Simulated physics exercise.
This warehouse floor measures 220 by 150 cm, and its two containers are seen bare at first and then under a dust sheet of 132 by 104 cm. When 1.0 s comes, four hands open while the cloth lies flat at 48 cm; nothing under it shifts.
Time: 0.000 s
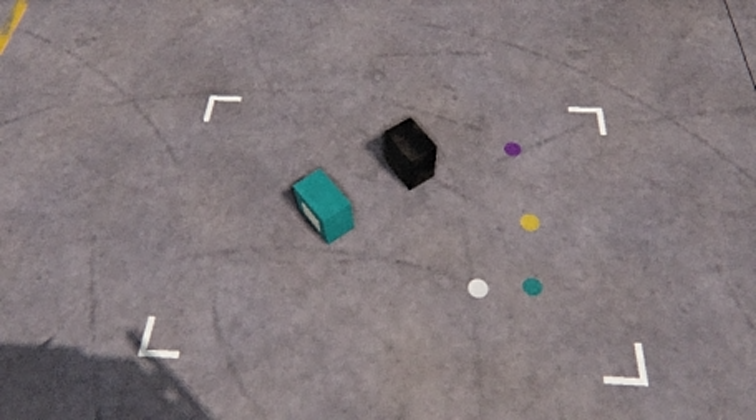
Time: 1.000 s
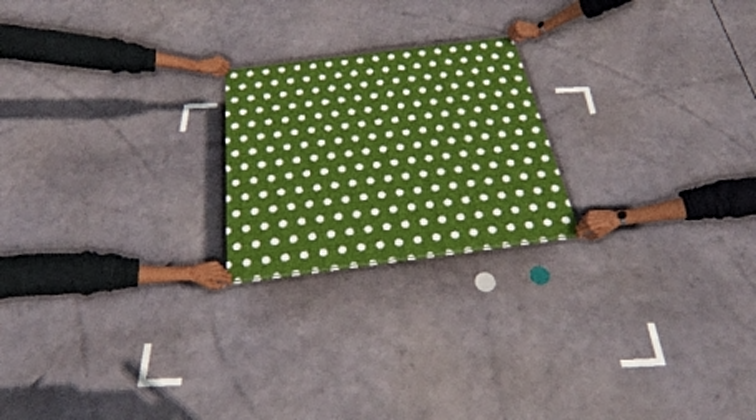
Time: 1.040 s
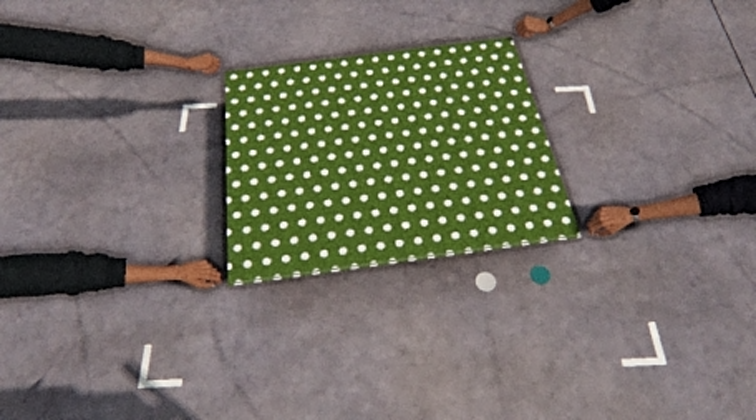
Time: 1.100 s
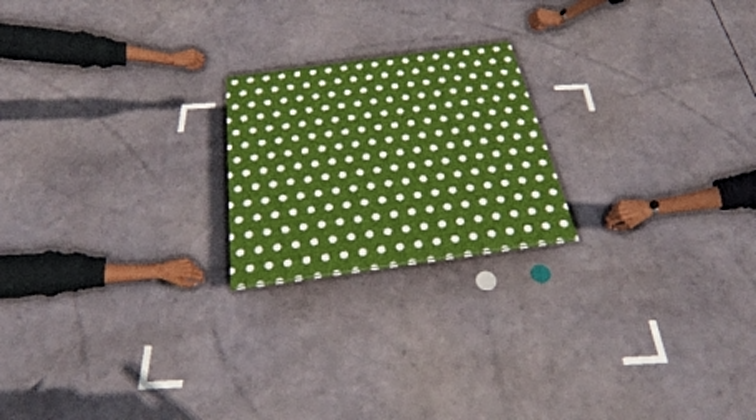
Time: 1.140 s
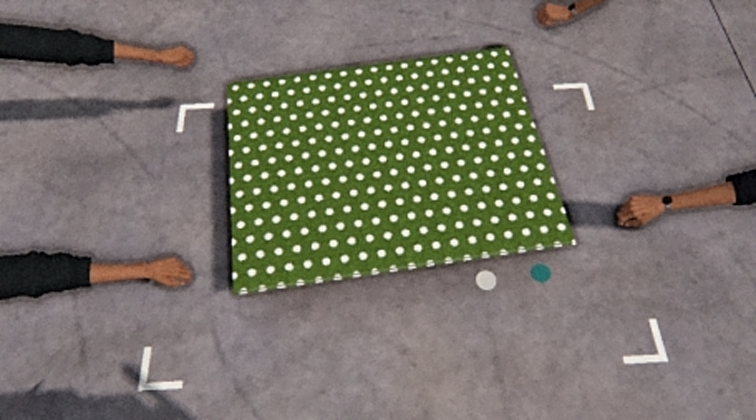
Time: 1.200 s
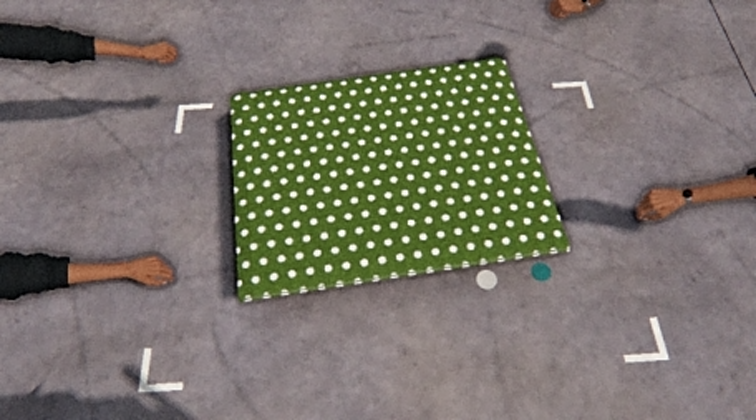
A green dotted cloth held over two boxes is released by four hands and sinks slightly.
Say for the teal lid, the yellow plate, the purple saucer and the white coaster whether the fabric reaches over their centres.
Result: Teal lid still shows, yellow plate remains in the open, purple saucer remains in the open, white coaster remains in the open.
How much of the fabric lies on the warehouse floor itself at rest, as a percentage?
I'd put it near 30 in a hundred.
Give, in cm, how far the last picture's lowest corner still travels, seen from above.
Roughly 12 centimetres.
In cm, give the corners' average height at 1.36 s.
8 cm.
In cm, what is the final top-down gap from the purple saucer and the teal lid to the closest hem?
Roughly 8 cm, then 8 cm.
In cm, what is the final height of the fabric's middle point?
Roughly 24 cm.
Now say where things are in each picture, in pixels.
The first frame shows teal lid (533, 287); yellow plate (530, 222); purple saucer (513, 149); white coaster (478, 288); teal carton (321, 194), 24 cm tall; black crate (411, 138), 26 cm tall.
The second frame shows dust sheet corners (227, 285) (226, 71) (512, 37) (581, 237); highest point 48 cm, lowest 48 cm.
The third frame shows dust sheet corners (228, 286) (226, 72); highest point 47 cm, lowest 47 cm.
The fourth frame shows dust sheet corners (231, 290) (227, 78); highest point 44 cm, lowest 43 cm.
The fifth frame shows dust sheet corners (234, 295) (228, 84); highest point 40 cm, lowest 39 cm.
The sixth frame shows dust sheet corners (240, 303) (232, 97) (502, 60) (569, 251); highest point 34 cm, lowest 31 cm.
At 1.4 s, 0 % of it is down, spanning 136 by 113 cm, above white coaster, teal lid.
At 1.5 s, 20 % of it is down, spanning 127 by 107 cm, above no small thing.
At 1.7 s, 25 % of it is down, spanning 128 by 112 cm, above no small thing.
At 1.8 s, 30 % of it is down, spanning 129 by 112 cm, above no small thing.
At 3.3 s, 30 % of it is down, spanning 129 by 111 cm, above no small thing.
